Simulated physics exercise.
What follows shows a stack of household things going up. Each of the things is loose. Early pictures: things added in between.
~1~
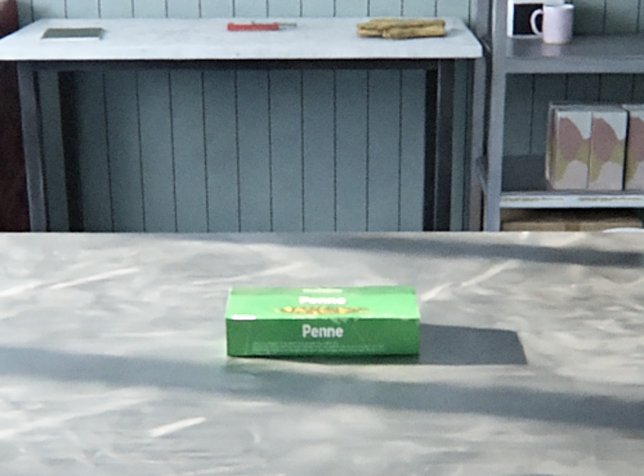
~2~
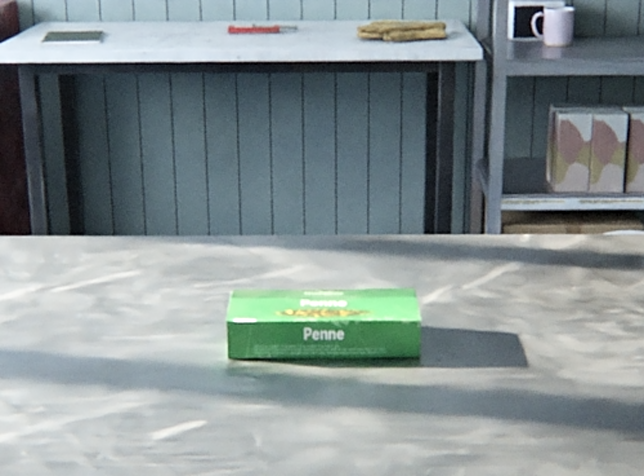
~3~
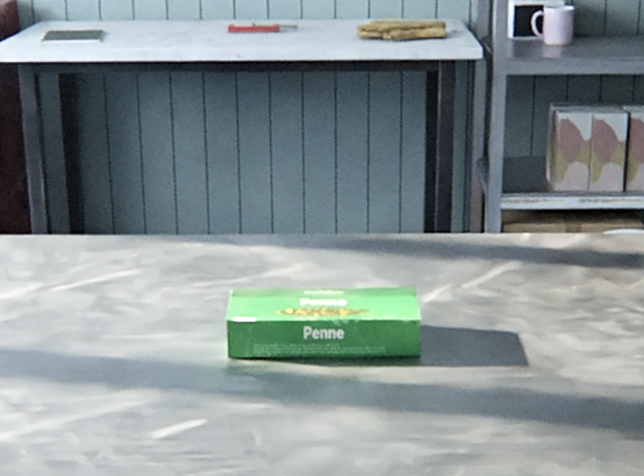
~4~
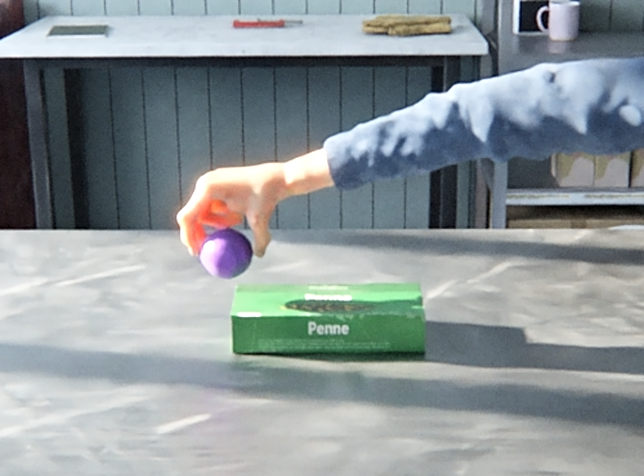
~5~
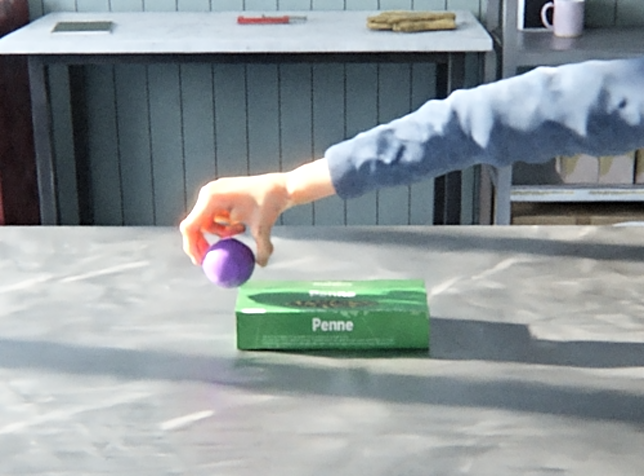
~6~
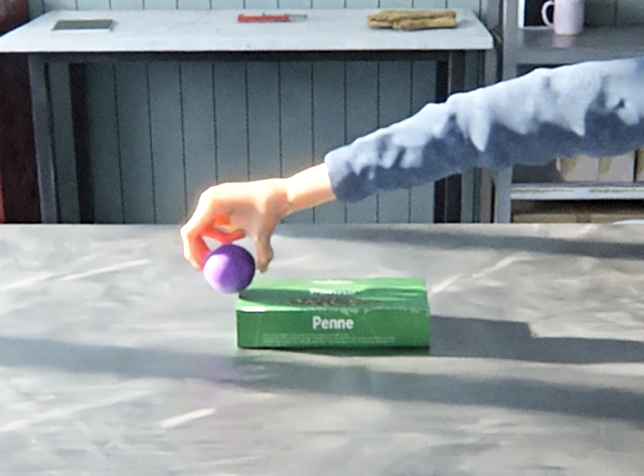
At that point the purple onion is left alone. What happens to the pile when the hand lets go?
It will become unbalanced.
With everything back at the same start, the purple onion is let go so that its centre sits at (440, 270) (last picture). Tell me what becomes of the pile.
Outcome: The pile is knocked down.
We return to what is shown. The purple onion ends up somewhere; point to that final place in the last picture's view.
The object ends up somewhere around (194, 307).
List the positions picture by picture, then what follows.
The last thing is not in view yet; green packet (323, 320), in the first frame.
The last thing is not in view yet; green packet (324, 323), in the second frame.
The last thing is not in view yet; green packet (324, 322), in the third frame.
Coming down; purple onion (228, 253); green packet (328, 317), in the fourth frame.
Coming down; purple onion (230, 263); green packet (333, 313), in the fifth frame.
Set down, still held; purple onion (231, 268); green packet (333, 311), in the sixth frame.
Then, 0.30 s after the last picture, purple onion now fallen.
Then, 0.40 s after the last picture, things are still on the move.
Then, 1.90 s after the last picture, nothing new.
At rest, fallen, purple onion; green packet in place. Seen from the same camera at the end, purple onion near (193, 307). The pile comes apart.
